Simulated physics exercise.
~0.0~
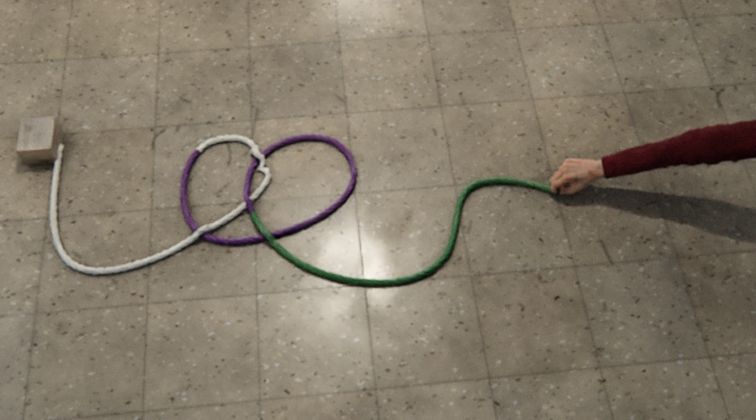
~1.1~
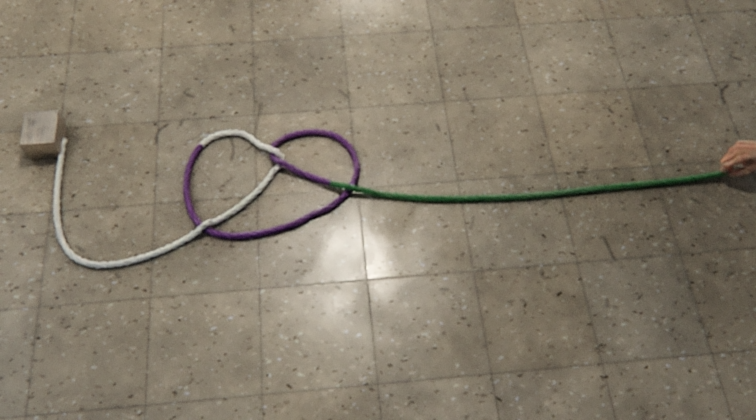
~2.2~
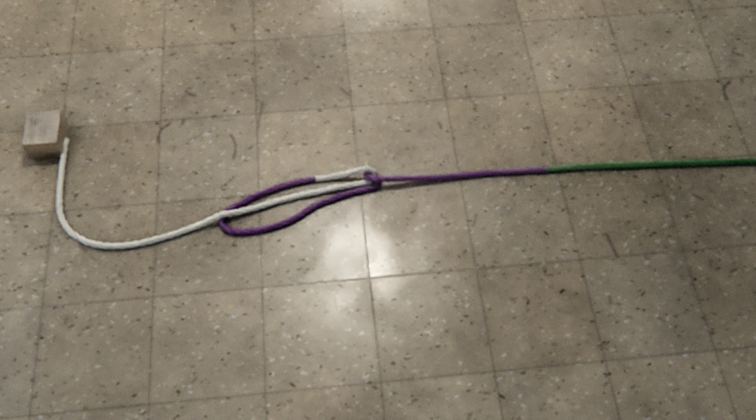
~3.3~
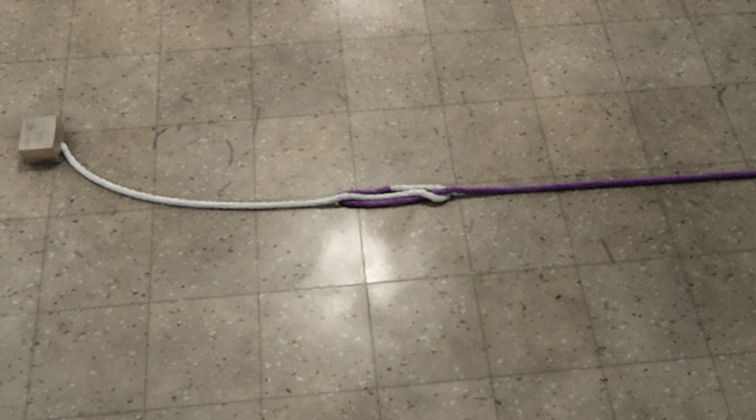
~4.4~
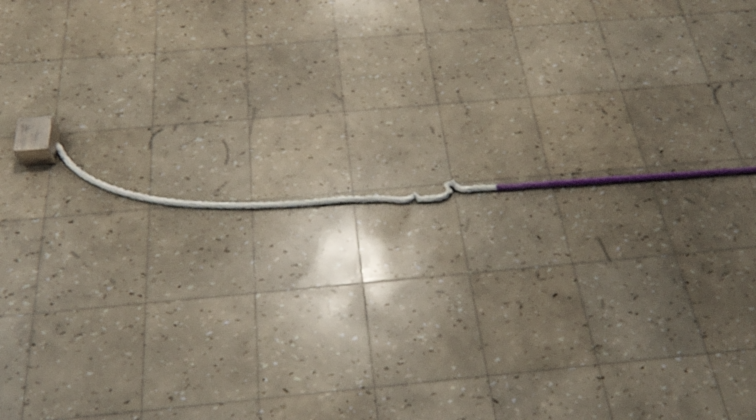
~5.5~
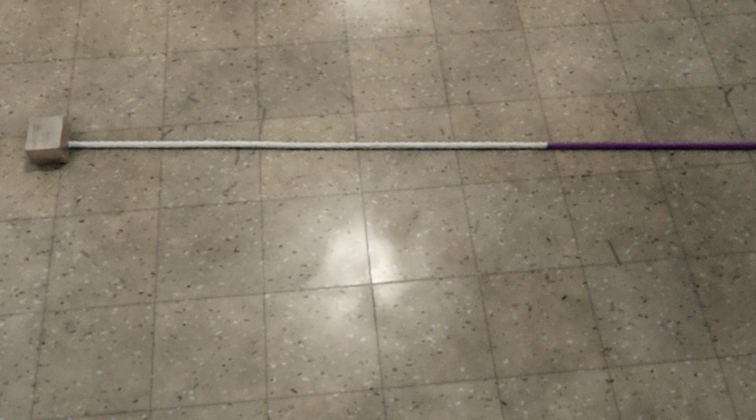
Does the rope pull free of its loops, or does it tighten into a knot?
It pulls free of its loops. The rope ends up straight, with no knot left in it.
A looped rope is pulled right by a hand until it runs straight without a knot.
